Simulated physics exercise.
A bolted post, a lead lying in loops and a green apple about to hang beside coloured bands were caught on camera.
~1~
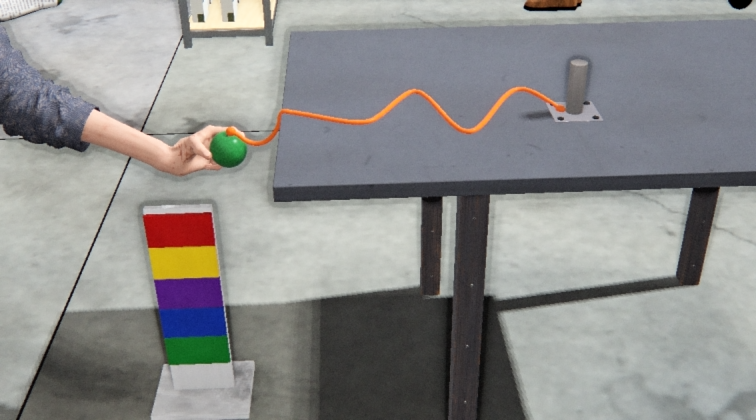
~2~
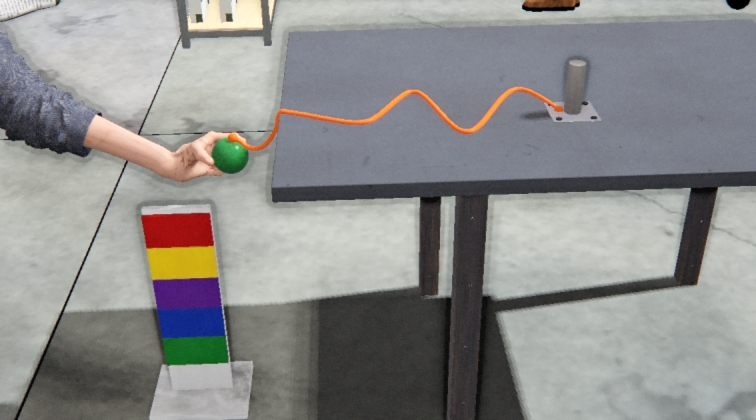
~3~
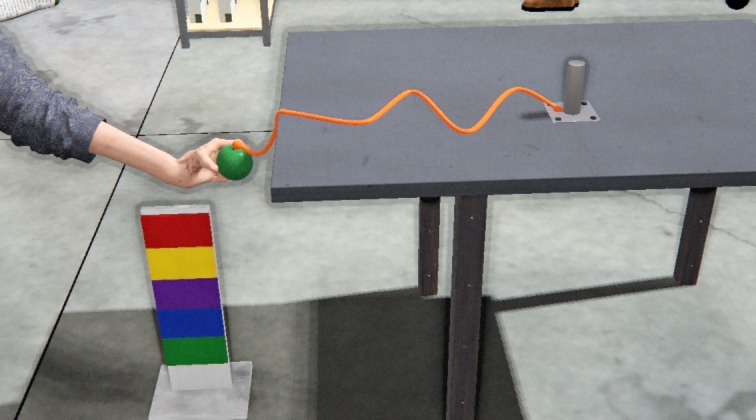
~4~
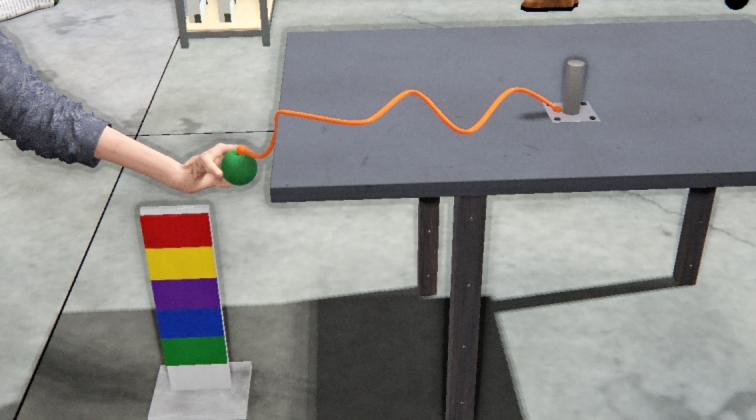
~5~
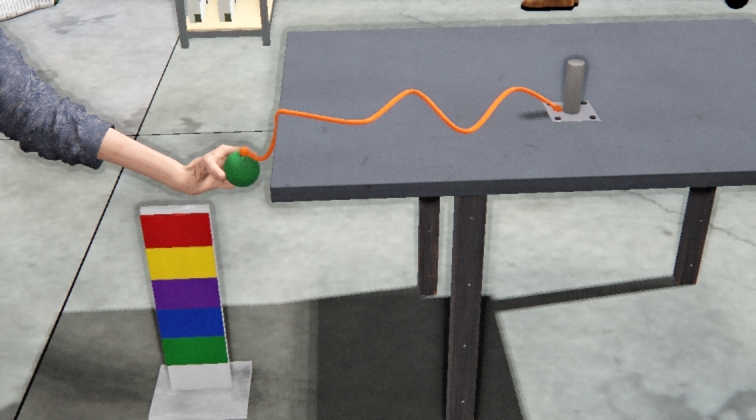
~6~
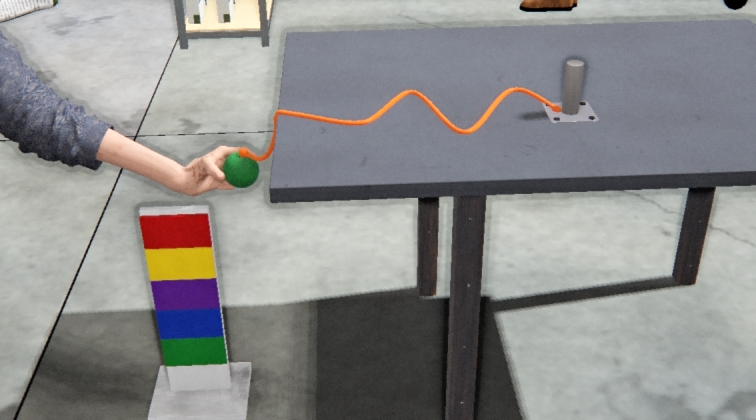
A hand holding a green ball tied to a wavy orange cord moved slightly down and to the right beside a table, above a stand with coloured bands, then stayed nearly still.
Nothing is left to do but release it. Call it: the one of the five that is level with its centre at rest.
My call is green.
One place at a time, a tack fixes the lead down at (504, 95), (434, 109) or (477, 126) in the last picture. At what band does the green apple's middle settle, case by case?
Blue, then yellow, then purple.
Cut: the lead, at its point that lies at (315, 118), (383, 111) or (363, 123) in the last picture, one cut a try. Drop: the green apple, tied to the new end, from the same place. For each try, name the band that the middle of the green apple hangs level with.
Yellow; higher than all five; red.
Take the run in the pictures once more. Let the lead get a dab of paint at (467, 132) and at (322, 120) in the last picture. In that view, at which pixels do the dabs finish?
At (369, 113), then (289, 243).
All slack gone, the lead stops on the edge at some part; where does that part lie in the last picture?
Go for the one at (425, 99).
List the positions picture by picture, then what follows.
The first frame shows green apple (228, 149); red (179, 232); yellow (184, 264); purple (189, 294); blue (193, 323); green (197, 351).
The second frame shows green apple (230, 155); lead through (532, 93) (485, 120) (436, 108) (385, 110) (306, 116).
The third frame shows green apple (235, 162).
The fourth frame shows green apple (239, 167); lead through (530, 93) (483, 120) (434, 109) (384, 110) (305, 116).
The fifth frame shows green apple (242, 169).
The sixth frame shows green apple (241, 170); lead through (530, 93) (482, 120) (434, 109) (383, 111) (304, 116).
Early on, apple near (270, 327); level with blue.
Midway, apple near (318, 352); level with green.
Near the end, apple near (281, 352); level with green.
Finally, apple near (303, 356); level with green. Its centre hangs level with the green band.
